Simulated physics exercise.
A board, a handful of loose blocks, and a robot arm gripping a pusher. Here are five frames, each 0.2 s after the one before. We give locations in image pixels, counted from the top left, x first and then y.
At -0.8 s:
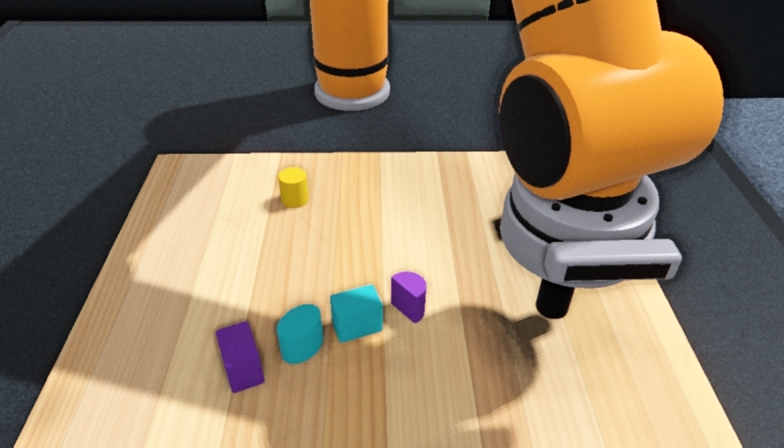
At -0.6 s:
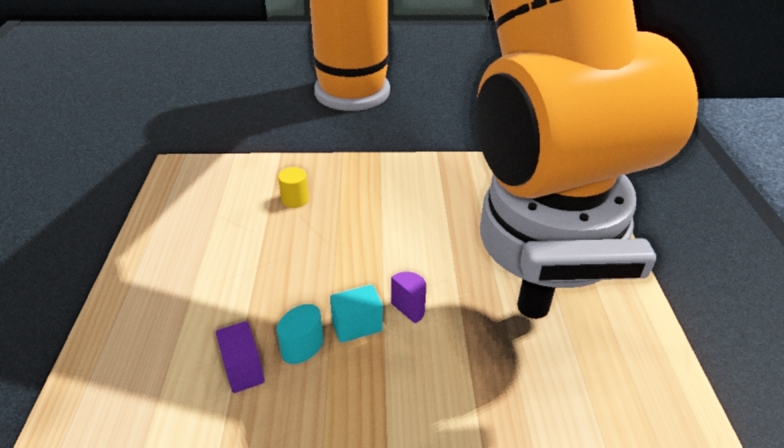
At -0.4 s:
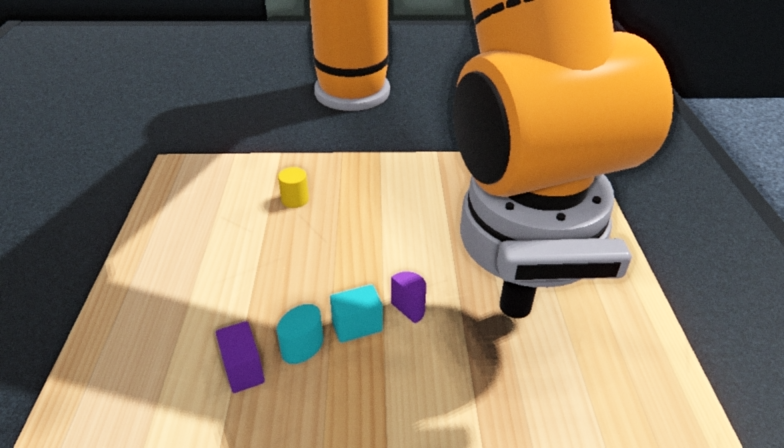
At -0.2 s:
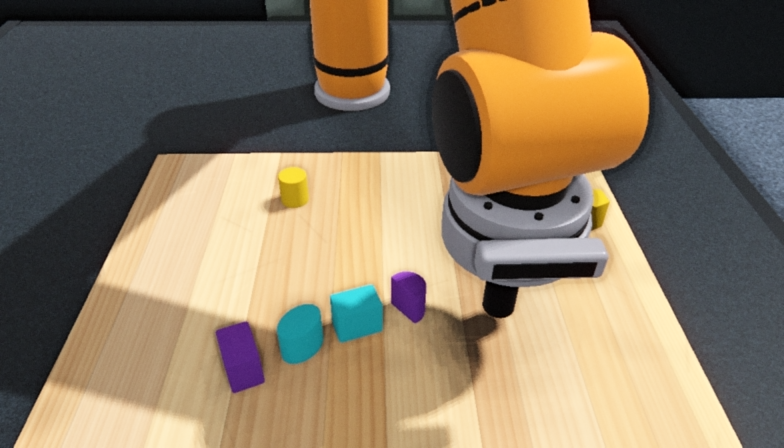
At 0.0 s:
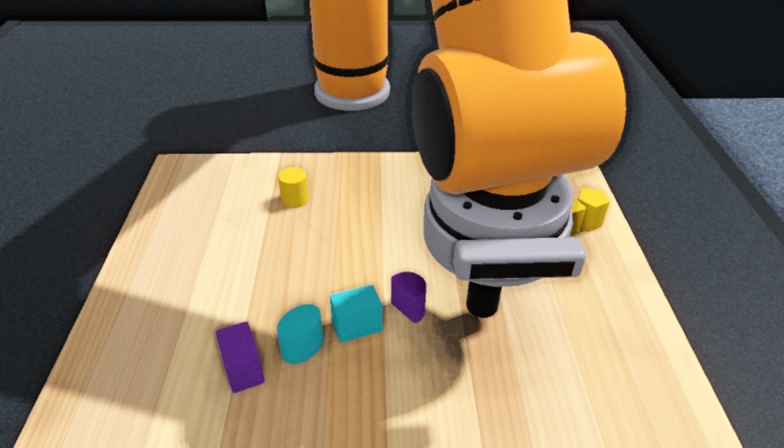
An orange robot arm with a grey wrist and a short black pusher hangs over the right side of a pale wooden tabletop, seen from above at a fixed angle. A purple block, a turquoise oval, a turquoise block and a purple D-shaped block sit left of it, a yellow cylinder behind them. The arm glides steadily left, uncovering yellow at the right edge, while the blocks stay still.
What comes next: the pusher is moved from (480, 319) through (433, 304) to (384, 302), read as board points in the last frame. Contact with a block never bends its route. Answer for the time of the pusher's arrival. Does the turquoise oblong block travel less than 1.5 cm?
No, that is not how it ends up.
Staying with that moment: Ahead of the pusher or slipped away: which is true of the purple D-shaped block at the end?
My answer is that the purple D-shaped block is still ahead.
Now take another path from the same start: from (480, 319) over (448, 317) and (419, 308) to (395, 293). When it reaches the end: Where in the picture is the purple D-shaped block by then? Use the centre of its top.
My estimate: (363, 267).
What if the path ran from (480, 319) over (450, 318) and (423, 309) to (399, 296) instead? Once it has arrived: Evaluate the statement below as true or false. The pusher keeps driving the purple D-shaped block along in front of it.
The claim holds.
On the path given first. Halfway along, pusher at (434, 292); purple D-shaped block at (404, 282).
At the end, pusher at (384, 290); turquoise oval at (290, 325); turquoise oblong block at (334, 304), turned 25° anticlockwise; purple D-shaped block at (353, 281).
